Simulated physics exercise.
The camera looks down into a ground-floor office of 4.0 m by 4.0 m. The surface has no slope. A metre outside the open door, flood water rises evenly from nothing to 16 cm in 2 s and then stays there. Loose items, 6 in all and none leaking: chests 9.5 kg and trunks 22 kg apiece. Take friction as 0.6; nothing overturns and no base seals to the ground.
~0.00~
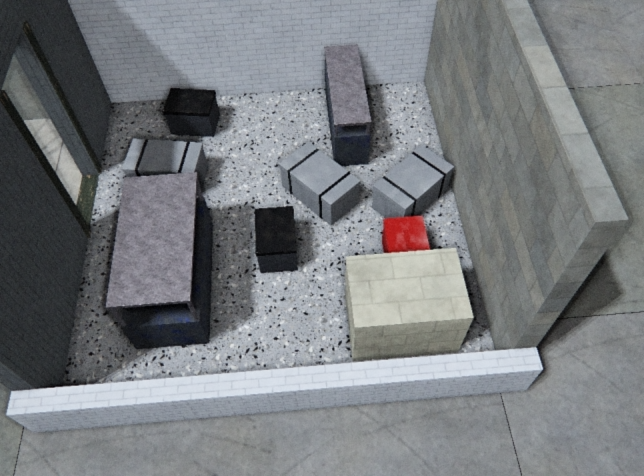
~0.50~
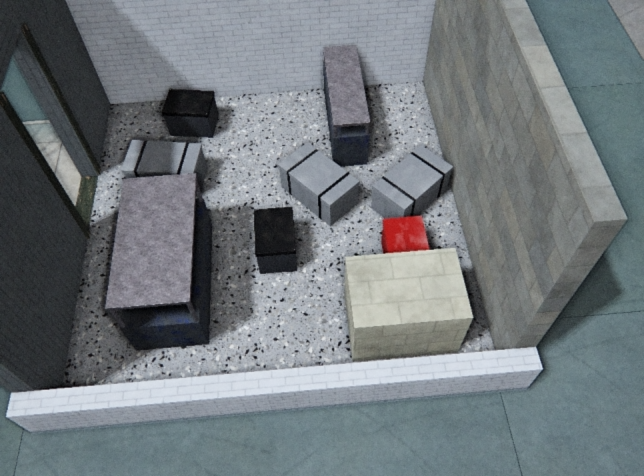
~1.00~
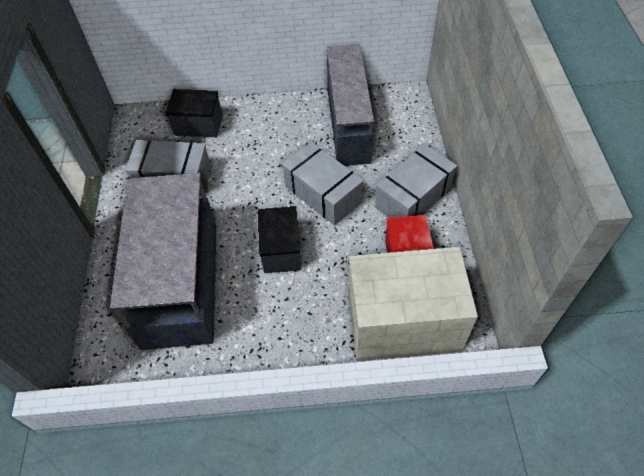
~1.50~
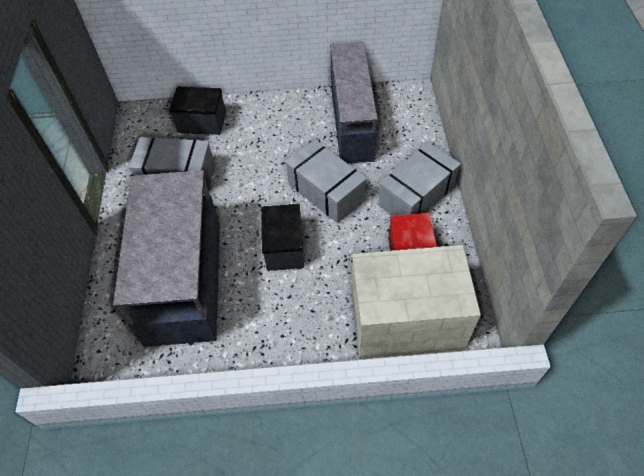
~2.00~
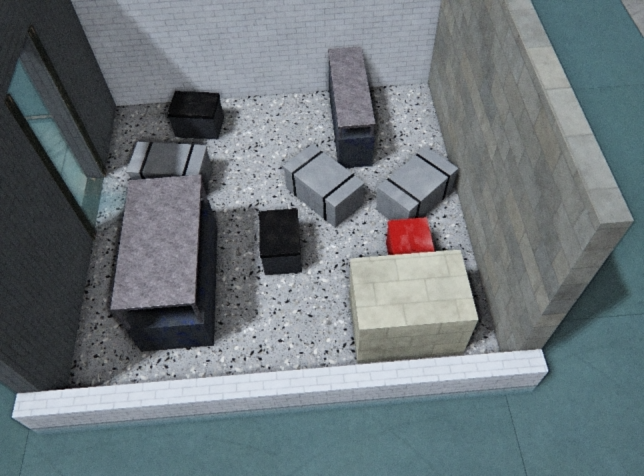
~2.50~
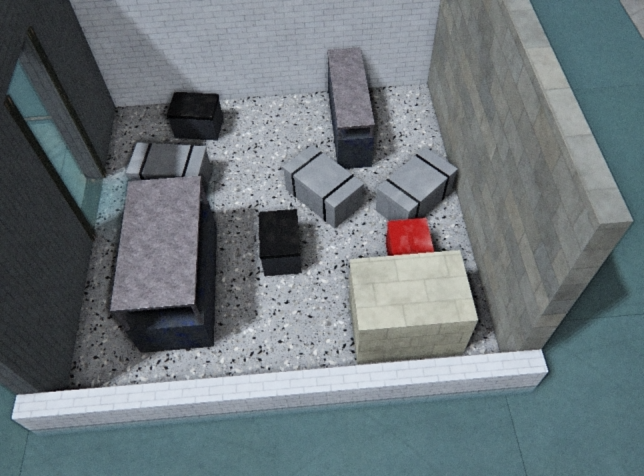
Bluish water spread over the paving around a roofless room of scattered blocks, then a little crept in through the opening on the left, while the red chest and everything else stayed put.
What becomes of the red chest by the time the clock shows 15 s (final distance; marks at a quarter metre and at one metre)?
Red chest is nudged along.
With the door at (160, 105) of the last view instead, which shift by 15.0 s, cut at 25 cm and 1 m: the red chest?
Then the red chest is nudged along.
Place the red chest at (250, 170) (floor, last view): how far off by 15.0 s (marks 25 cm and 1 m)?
It is nudged along.
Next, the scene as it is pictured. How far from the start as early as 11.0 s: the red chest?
Roughly 50 cm by then.
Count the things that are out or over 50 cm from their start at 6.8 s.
By then 1.
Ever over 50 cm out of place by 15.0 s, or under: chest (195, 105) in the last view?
Answer: More.
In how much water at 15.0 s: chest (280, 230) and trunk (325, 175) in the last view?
About 7 and 8 cm.
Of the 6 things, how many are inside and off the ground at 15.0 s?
5 of them.
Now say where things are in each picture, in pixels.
The first picture shows the red chest at (408, 240) rests on the ground; 0.0 m2 under water; 0 of 6 have shifted.
The second picture shows the red chest at (407, 240) rests on the ground; 0.0 m2 under water; 0 of 6 have shifted.
The third picture shows the red chest at (411, 239) rests on the ground; 0.0 m2 under water; 0 of 6 have shifted.
The fourth picture shows the red chest at (414, 237), on the bottom; water covers 0.0 m2; 0 of 6 have shifted.
The fifth picture shows the red chest at (412, 241) rests on the ground; 0.2 m2 under water; 0 of 6 have shifted.
The sixth picture shows the red chest at (411, 242), on the bottom; water covers 0.9 m2; 0 of 6 have shifted.
After 3.5 s the red chest is near (411, 242), 0.0 m from its start, aground; 0 afloat.
After 6.8 s the red chest is near (411, 242), 0.0 m from its start, aground; 0 afloat.
After 11.0 s the red chest is near (459, 224), 0.5 m from its start, afloat; 4 afloat.
After 15.0 s the red chest is near (439, 188), 0.7 m from its start, afloat; 5 afloat.
